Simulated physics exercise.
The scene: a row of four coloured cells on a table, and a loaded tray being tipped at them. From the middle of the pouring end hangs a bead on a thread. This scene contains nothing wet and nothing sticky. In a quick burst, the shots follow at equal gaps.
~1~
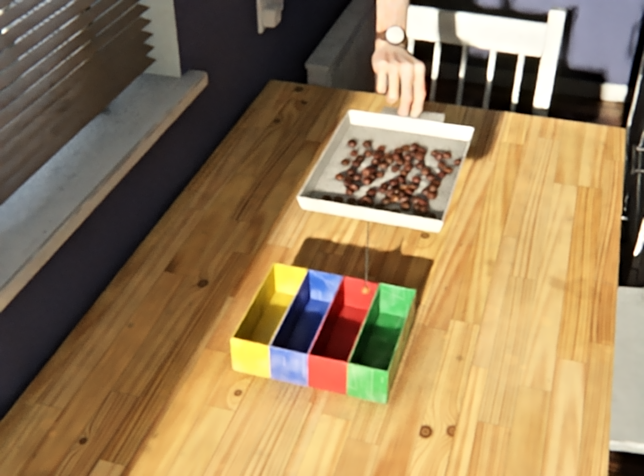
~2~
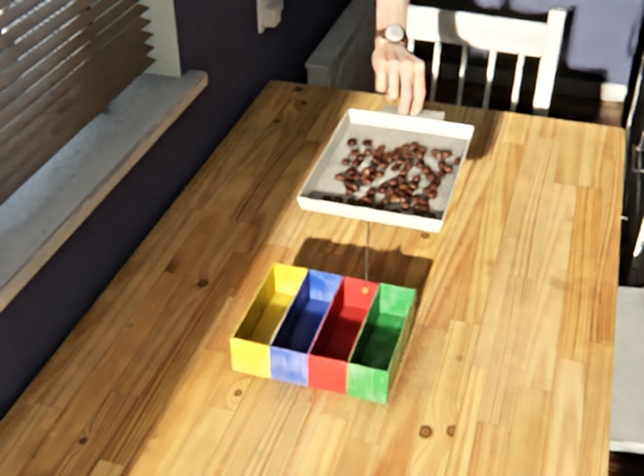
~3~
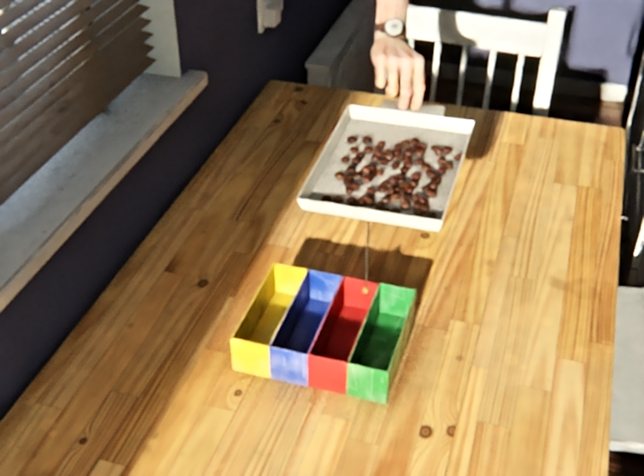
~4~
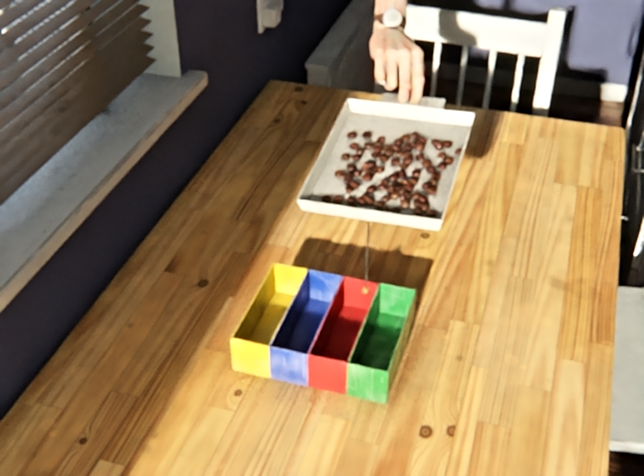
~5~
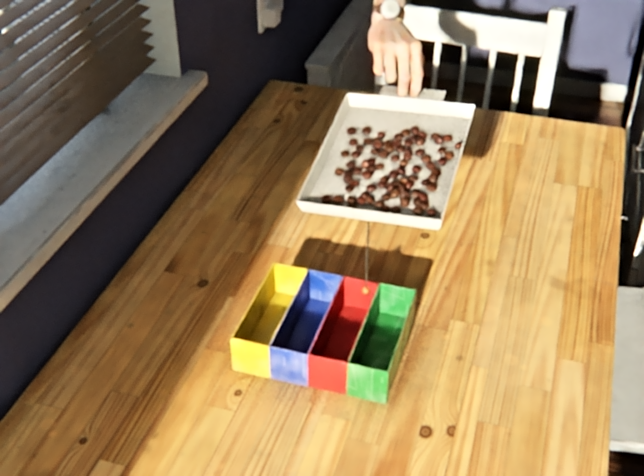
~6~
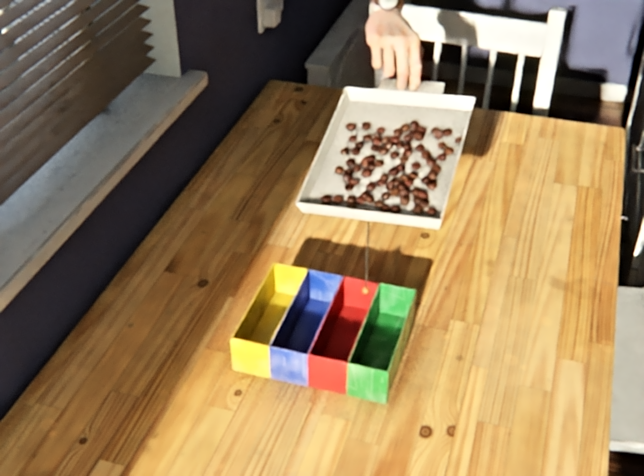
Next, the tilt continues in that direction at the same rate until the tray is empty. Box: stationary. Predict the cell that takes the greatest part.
I would say the blue cell.
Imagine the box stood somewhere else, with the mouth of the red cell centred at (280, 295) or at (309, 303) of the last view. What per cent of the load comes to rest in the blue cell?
First 0 per cent, second 10 per cent.
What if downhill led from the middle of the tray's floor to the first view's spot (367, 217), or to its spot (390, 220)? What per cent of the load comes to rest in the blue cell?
The first try yields 20 percent and the second 0 percent.
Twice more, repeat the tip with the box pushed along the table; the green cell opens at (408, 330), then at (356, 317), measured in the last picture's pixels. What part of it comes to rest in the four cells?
Well, you'd get about 100 per cent and then about 100 per cent.
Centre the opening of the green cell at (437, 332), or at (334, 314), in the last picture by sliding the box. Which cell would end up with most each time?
Case A: The yellow one; case B: Red.
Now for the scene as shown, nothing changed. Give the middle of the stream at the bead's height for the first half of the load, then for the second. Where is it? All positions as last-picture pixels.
It passes near (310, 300) first and then near (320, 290).
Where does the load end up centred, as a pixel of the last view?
Once nothing moves, the middle sits near (313, 334).
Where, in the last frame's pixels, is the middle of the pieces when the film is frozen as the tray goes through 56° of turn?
Close to (351, 194).
Soon, tray tipped steeply; nearly all on the tray; a stray few falling or outside the box.
A while on, tray tipped right over; about half on the tray; about a quarter in the blue cell; a small part in the red cell; a small part in the yellow cell; a stray few in the green cell; about a quarter falling or outside the box.
Towards the end, tray tipped past a quarter turn; about half in the blue cell; about a quarter in the red cell; a small part in the yellow cell; a small part in the green cell; a stray few falling or outside the box.
Finally, tray tipped past a quarter turn; about half in the blue cell; about a quarter in the red cell; a small part in the yellow cell; a small part in the green cell; a stray few outside the box.
